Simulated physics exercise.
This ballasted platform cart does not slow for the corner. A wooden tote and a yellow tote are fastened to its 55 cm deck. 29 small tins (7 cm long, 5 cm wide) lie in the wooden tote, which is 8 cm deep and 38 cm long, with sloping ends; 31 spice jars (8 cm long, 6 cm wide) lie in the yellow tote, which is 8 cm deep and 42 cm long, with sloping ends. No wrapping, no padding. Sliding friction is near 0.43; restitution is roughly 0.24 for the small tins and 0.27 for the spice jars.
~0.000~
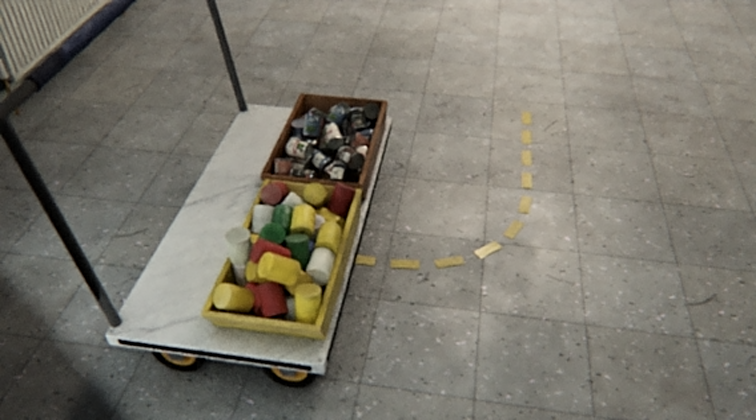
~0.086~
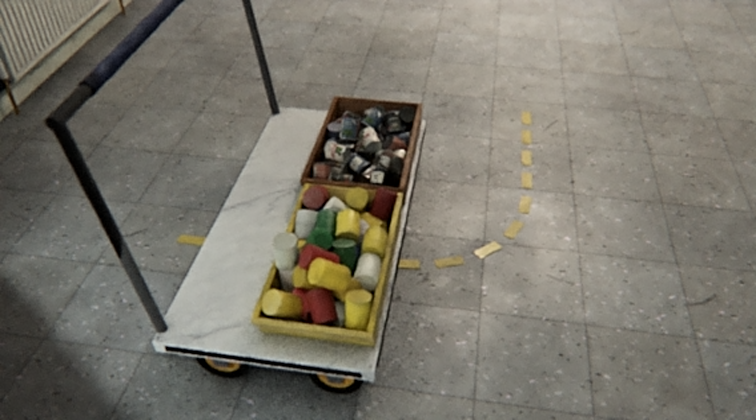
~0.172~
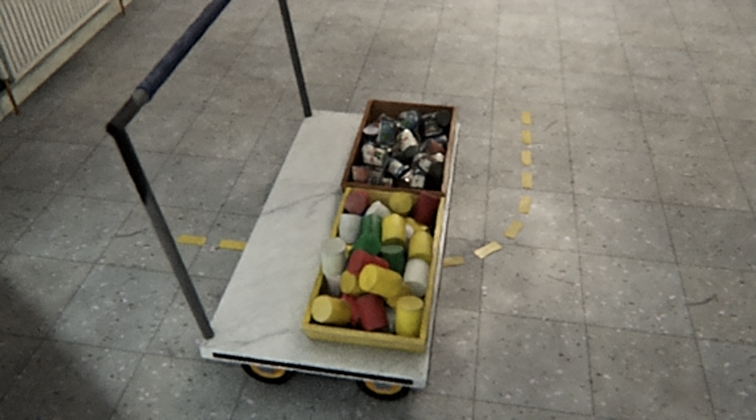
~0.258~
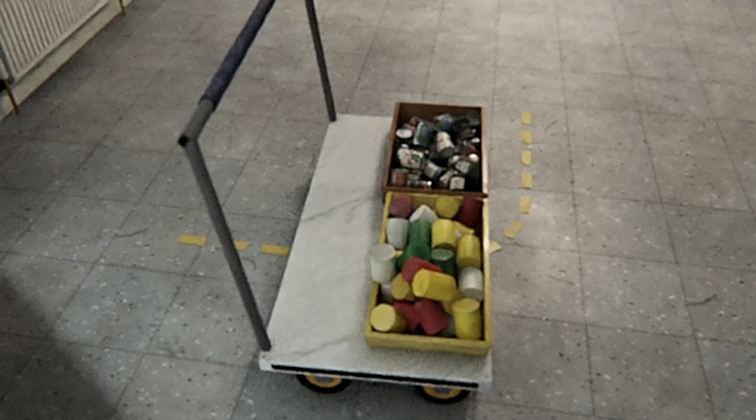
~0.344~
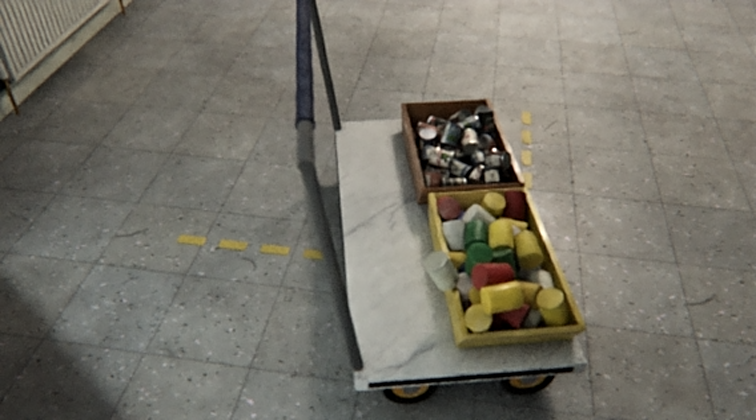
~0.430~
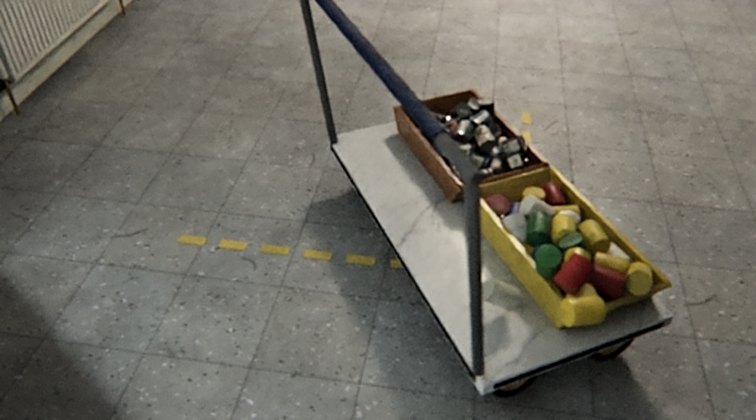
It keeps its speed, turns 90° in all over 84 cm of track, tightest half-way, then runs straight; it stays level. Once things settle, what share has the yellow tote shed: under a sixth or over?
Out of the yellow tote go more than one in six of the spice jars.
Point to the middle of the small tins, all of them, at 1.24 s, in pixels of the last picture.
Around (471, 27).
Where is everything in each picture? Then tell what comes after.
In the first frame (places track the rim corner closest to us here, unless another is named), yellow tote (318, 325); wooden tote (by its farthest rim corner) (303, 93); heading changed by 0°, 0 cm rolled; all still inside.
The second frame shows yellow tote (370, 332); wooden tote (336, 96); heading changed by 0°, 12 cm rolled.
The third frame shows yellow tote (422, 339); wooden tote (371, 99); heading changed by 0°, 24 cm rolled.
The fourth frame shows yellow tote (489, 342); wooden tote (398, 102); heading changed by 3°, 36 cm rolled.
The fifth frame shows yellow tote (582, 325); wooden tote (403, 103); heading changed by 15°, 49 cm rolled; 1 out, the lowest jar at (442, 271).
The sixth frame shows yellow tote (668, 282); wooden tote (396, 106); heading changed by 32°, 61 cm rolled; 2 out, the lowest jar at (500, 294).
After 0.49 s, the wooden tote has all 29 and the yellow tote is down by 4 of 31.
After 0.61 s, the wooden tote has all 29 and the yellow tote is down by 7 of 31.
After 0.79 s, the wooden tote has all 29 and the yellow tote is down by 10 of 31.
Final count (at 1.24 s), the wooden tote has all 29 and the yellow tote is down by 11 of 31. Asked share, 11 of 31, 35 per cent.
